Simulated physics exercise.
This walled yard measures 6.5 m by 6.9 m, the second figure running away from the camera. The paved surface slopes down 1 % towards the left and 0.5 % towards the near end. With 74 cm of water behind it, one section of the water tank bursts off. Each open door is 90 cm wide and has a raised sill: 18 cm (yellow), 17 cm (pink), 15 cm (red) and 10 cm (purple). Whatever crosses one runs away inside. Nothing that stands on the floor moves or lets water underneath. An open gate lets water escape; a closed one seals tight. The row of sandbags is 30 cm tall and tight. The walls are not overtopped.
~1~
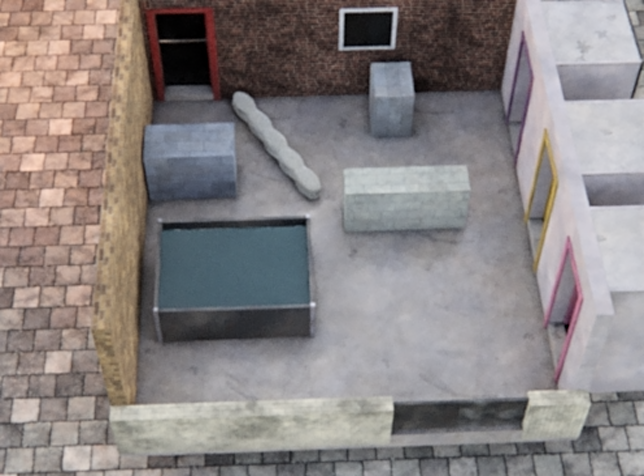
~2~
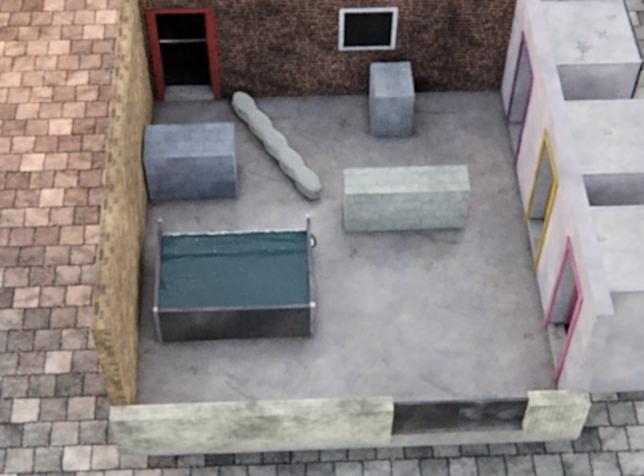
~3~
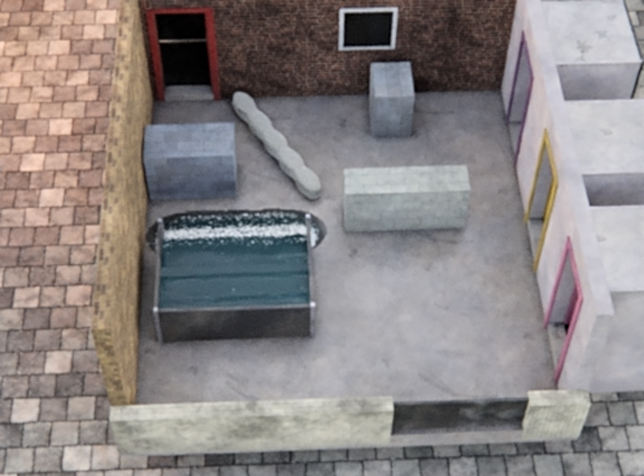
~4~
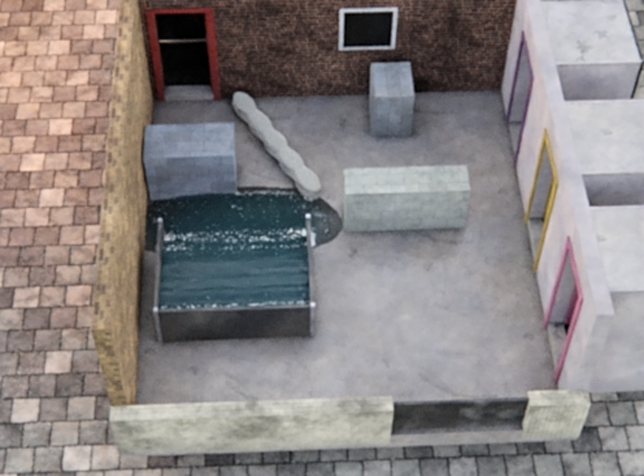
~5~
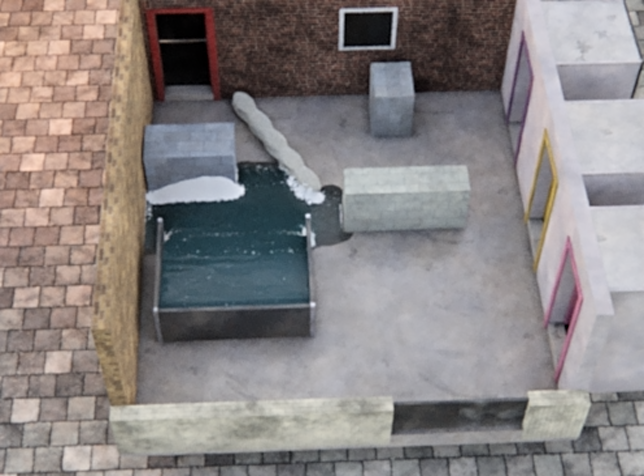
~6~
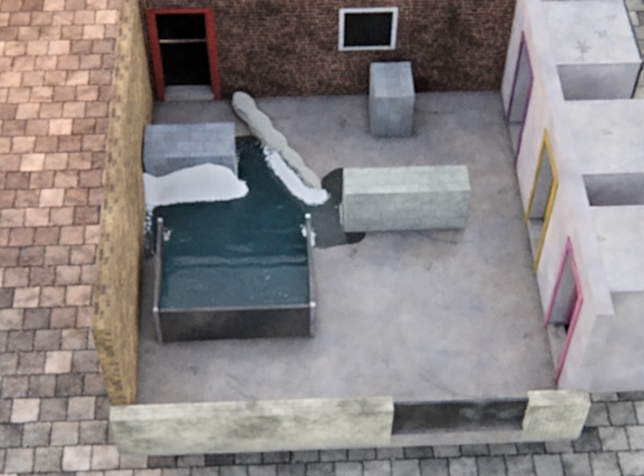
A walled yard with a grey paved floor is seen from high above its low near wall, the view fixed, with a red-framed doorway at the back left and purple, yellow and pink ones along the right. A dark tank of blue-green water stands at left, before a blue-grey block, a lumpy pale barrier and a pale green block. Water bursts from the tank's far side, spreads backward, and foams white against the blue-grey block and barrier.
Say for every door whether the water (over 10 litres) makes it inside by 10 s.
The water let in: At the yellow door it keeps below the limit; at the pink door it does not reach the limit; at the red door it goes over the limit; at the purple door it keeps below the limit.
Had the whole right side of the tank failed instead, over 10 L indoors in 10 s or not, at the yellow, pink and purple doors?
Against that limit: Yellow above, pink above, purple not over.
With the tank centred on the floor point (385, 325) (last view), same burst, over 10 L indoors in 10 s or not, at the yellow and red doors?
Then: Yellow past it, red past it.
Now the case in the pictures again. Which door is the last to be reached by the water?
Last comes the pink one.
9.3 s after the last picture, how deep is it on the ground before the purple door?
About 3.0 cm.
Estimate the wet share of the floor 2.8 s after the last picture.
About 65 per cent.
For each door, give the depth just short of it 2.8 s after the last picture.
Depths in cm: Yellow 0, pink 0, red 29, purple 9.
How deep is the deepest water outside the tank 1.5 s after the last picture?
Roughly 48 cm.
Then, 0.7 s after the last picture water covers 25 % of the floor and is deepest (56 cm) near (159, 200); yellow door not reached, pink door not reached, red door 23 cm at the sill, 2 L in, purple door not reached.
Then, 1.5 s after the last picture water covers 40 % of the floor and is deepest (48 cm) near (154, 103); yellow door not reached, pink door not reached, red door 32 cm at the sill, 44 L in, purple door not reached.
Then, 2.8 s after the last picture water covers 65 % of the floor and is deepest (32 cm) near (212, 101); yellow door not reached, pink door not reached, red door 29 cm at the sill, 137 L in, purple door 9 cm at the sill, 0 L in.
Then, 5.3 s after the last picture water covers 85 % of the floor and is deepest (24 cm) near (147, 225); yellow door 1 cm at the sill, 0 L in, pink door not reached, red door 17 cm at the sill, 184 L in, purple door 5 cm at the sill, 0 L in.
Then, 9.3 s after the last picture water covers 95 % of the floor and is deepest (16 cm) near (210, 239); yellow door 6 cm at the sill, 0 L in, pink door 4 cm at the sill, 0 L in, red door 10 cm at the sill, 187 L in, purple door 3 cm at the sill, 0 L in.
